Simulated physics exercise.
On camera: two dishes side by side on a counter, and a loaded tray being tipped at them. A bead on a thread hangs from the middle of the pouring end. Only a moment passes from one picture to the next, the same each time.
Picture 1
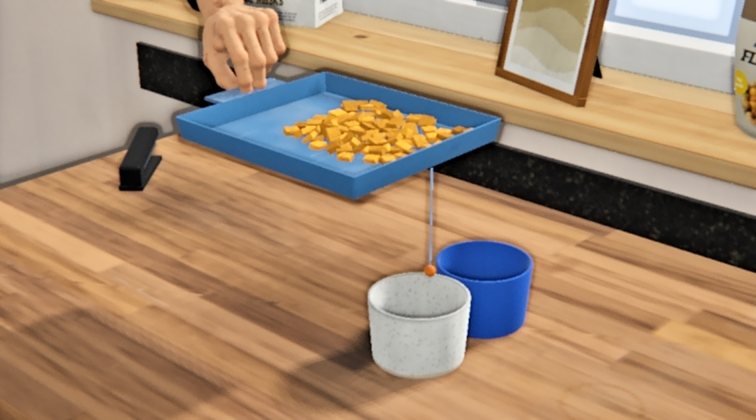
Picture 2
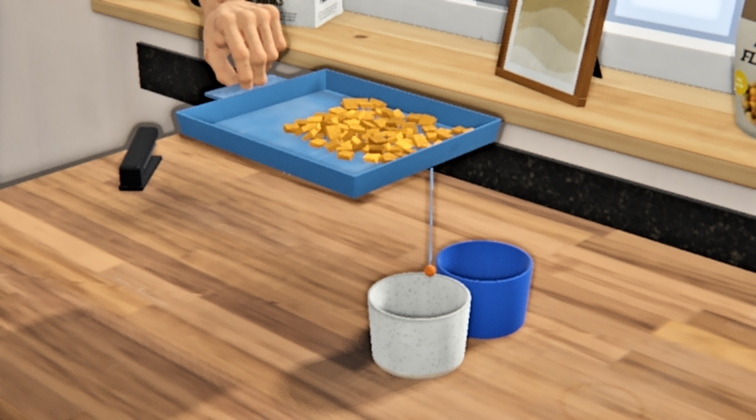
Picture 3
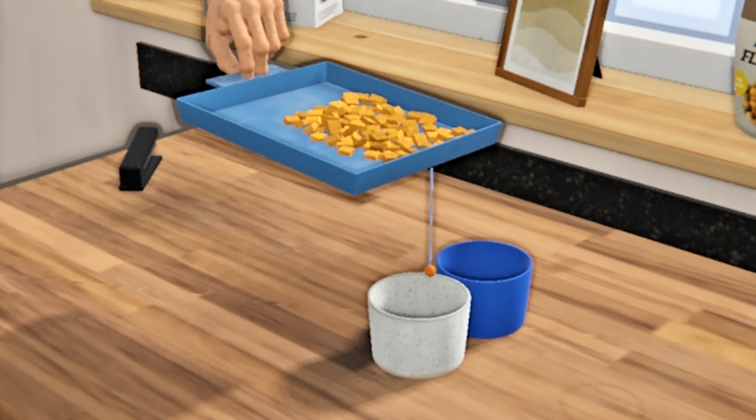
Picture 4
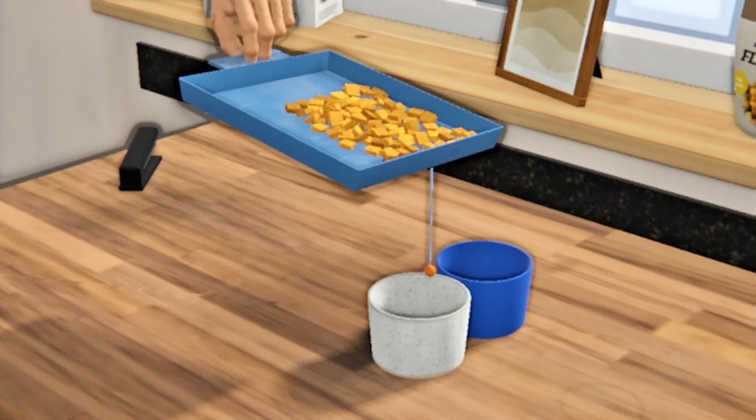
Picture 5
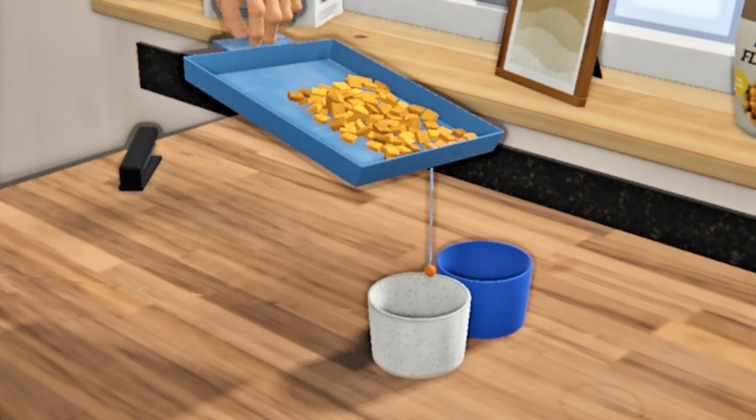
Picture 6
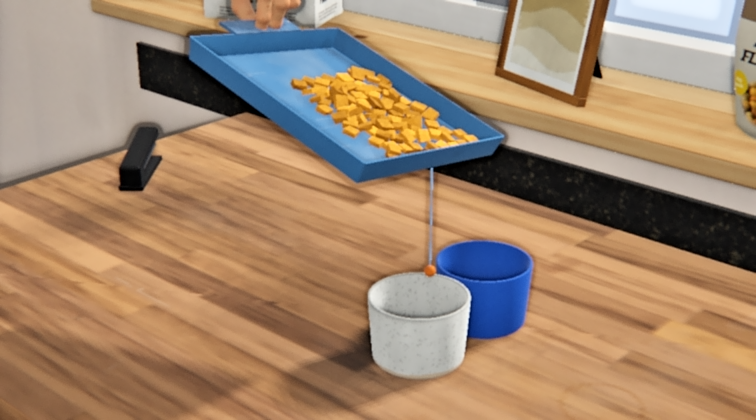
A wooden kitchen counter below a pale wooden ledge is seen from slightly above, with the view staying still. A hand at the upper left holds a blue tray of small orange-yellow pieces above a speckled white dish and a blue dish behind its right side, while an orange bead hangs on a thread from the tray's near end. The hand raises the far end gradually, and the tray slants more steeply, its right corner lowest.
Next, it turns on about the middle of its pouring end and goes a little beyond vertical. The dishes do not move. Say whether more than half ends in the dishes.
Together they catch over half.
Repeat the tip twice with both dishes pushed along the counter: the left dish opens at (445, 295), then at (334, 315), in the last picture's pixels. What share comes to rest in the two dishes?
Roughly 90 per cent, and 0 per cent.
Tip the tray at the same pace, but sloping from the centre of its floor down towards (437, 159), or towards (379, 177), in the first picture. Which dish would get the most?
The first try: The right-hand dish. The second: The left one.
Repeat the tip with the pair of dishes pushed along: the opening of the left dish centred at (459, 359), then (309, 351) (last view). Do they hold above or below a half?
In turn: Under half; not half.
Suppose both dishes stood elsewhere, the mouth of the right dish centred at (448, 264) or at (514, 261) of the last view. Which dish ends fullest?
The first try: The dish on the right. The second: The right dish.
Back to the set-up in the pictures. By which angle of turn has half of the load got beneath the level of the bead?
At some 105 degrees.
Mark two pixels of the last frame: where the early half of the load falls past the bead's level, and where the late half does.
Early half (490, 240), late half (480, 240).
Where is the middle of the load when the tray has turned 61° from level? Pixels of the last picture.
Close to (440, 125).
Just after the last frame, tray tipped steeply; every one on the tray.
A moment on, tray tipped right over; roughly two thirds on the tray; roughly a quarter in the right dish; just a few outside both; about a tenth in the air.
Further on, tray tipped past a quarter turn; almost all in the right dish; about a tenth outside both.
When it is over, tray tipped past a quarter turn; not one in the left dish; almost all in the right dish; about a tenth outside both.
